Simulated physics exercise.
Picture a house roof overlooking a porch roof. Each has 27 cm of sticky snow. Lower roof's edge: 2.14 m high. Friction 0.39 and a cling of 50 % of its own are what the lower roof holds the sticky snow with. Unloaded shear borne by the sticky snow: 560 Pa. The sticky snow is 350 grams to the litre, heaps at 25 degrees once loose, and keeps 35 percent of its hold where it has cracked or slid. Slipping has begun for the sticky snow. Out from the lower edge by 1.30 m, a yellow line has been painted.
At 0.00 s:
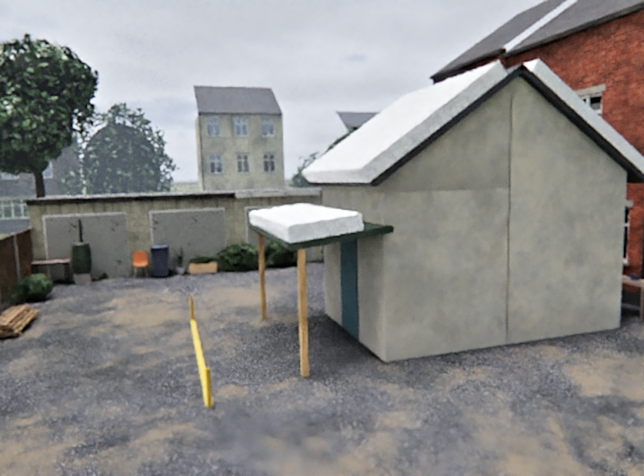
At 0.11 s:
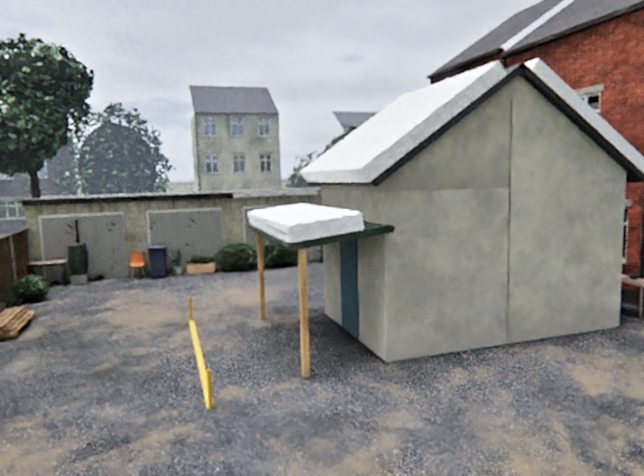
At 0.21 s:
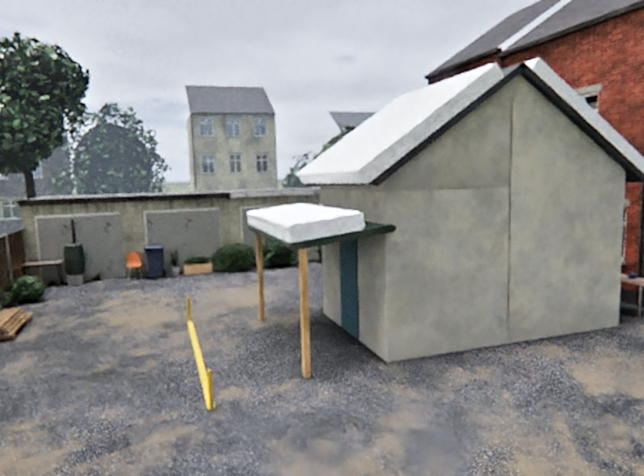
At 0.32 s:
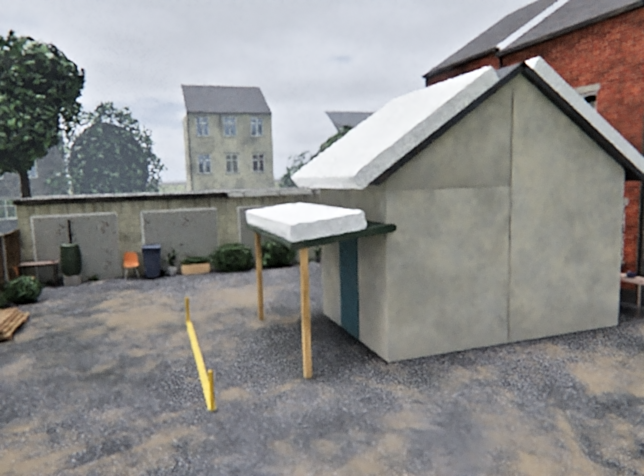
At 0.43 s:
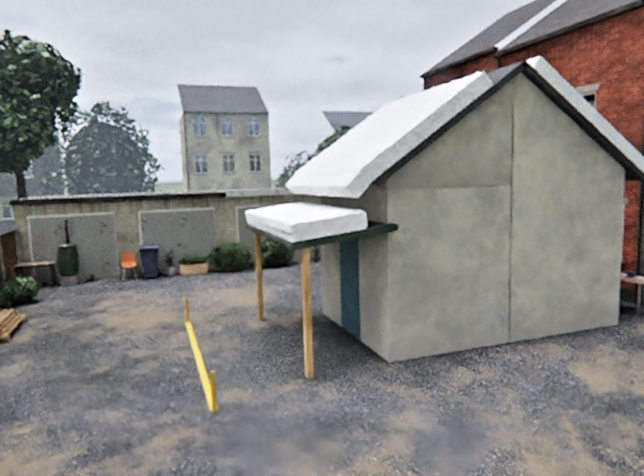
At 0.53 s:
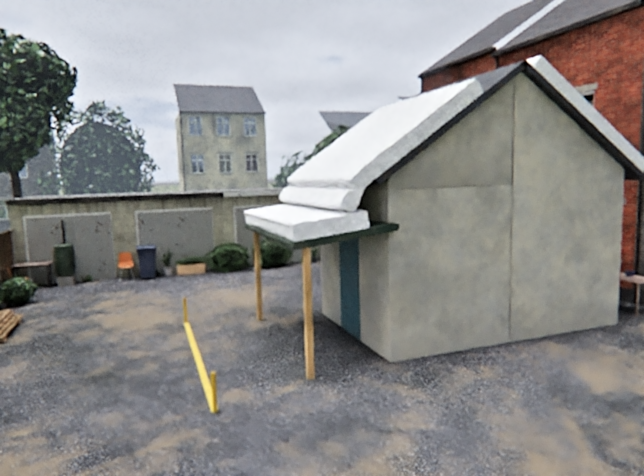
Thick snow slides down the house roof and pushes onto the snow-covered porch roof below.
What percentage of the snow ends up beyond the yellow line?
About 43 %.
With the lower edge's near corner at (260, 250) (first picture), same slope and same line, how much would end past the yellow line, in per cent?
About 25 per cent.
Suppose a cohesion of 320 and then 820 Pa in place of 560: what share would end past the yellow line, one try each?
The two runs give near 50 % and near 35 % respectively.
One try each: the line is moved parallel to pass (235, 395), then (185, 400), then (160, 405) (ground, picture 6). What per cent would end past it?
50 %, 35 %, 25 %.
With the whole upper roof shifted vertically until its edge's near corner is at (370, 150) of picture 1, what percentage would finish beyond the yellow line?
About 60 per cent.
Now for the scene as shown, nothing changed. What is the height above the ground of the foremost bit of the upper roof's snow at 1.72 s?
Height: Approx. 0.0 m.
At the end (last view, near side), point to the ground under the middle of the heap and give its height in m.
The heap centres close to (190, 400) and stands about 0.3 m tall.
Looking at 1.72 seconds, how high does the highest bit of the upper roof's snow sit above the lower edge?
About 0.4 m.
After 1.08 s, none is below the lower edge and 0 % is past the line.
After 1.72 s, 49 % is below the lower edge and 22 % is past the line.
After 2.36 s, 68 % is below the lower edge and 43 % is past the line.
After 3.00 s, 68 % is below the lower edge and 43 % is past the line.
After 3.10 s, 68 % is below the lower edge and 43 % is past the line.
